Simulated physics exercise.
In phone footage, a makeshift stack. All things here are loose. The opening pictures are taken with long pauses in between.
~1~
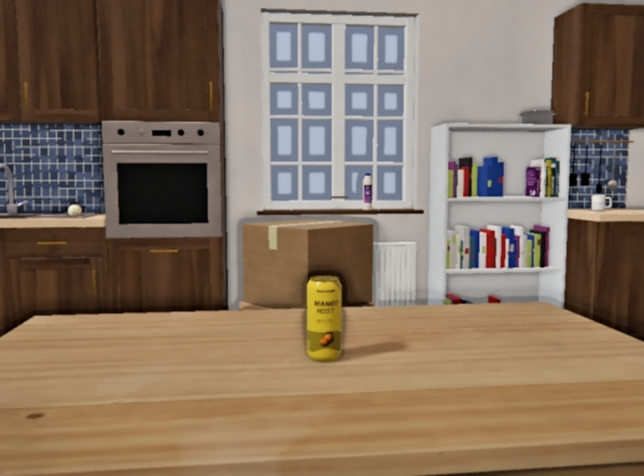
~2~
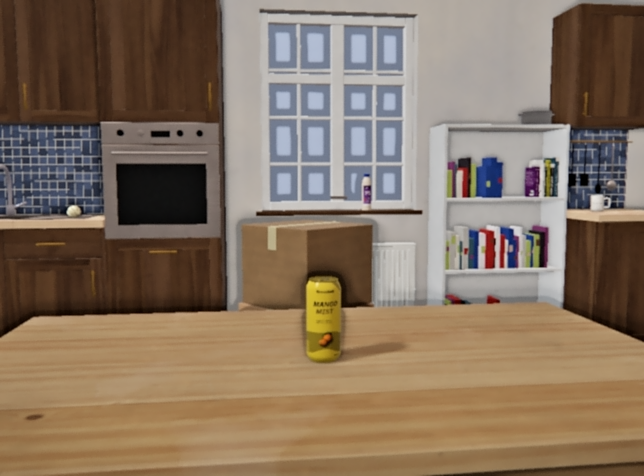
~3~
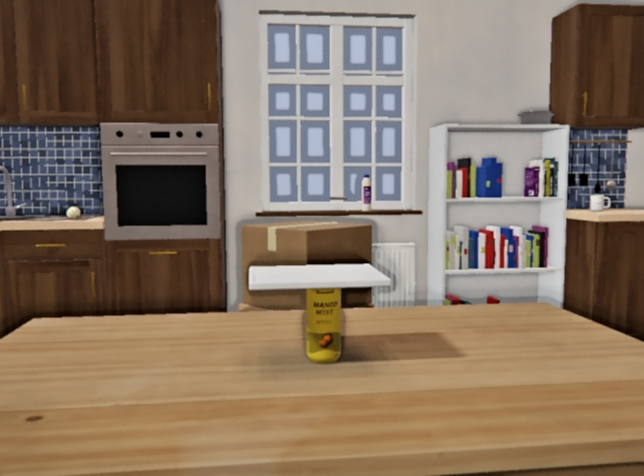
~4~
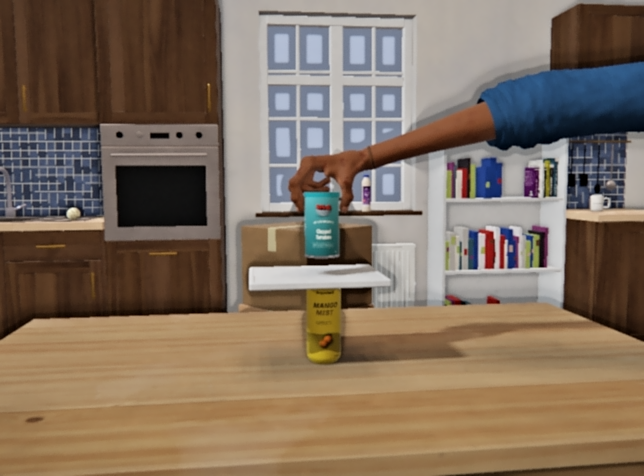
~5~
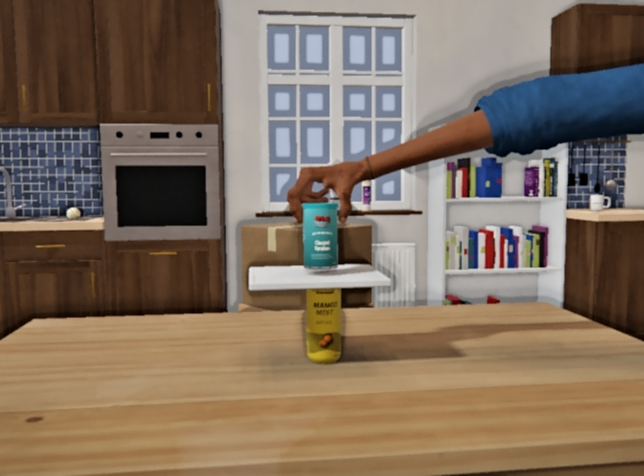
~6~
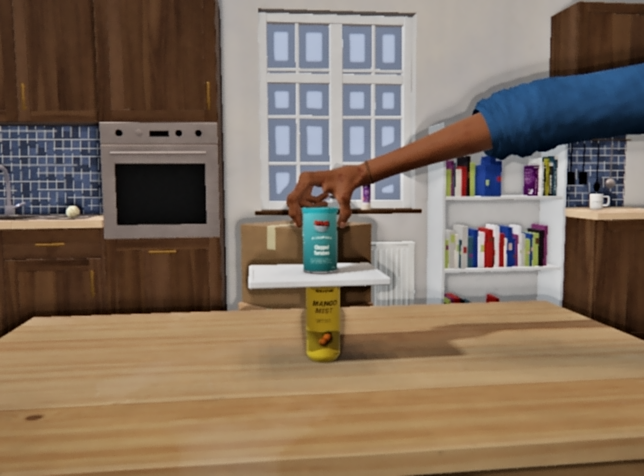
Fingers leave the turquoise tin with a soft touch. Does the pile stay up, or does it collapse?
The stack is sturdy enough.
Then, 0.20 s later than the last frame, all is still.
Then, 0.50 s later than the last frame, turquoise tin resting near (320, 240).
When it is over, all 3 as before. End places, in pixels of the last picture, turquoise tin near (320, 240). The stack stays up.
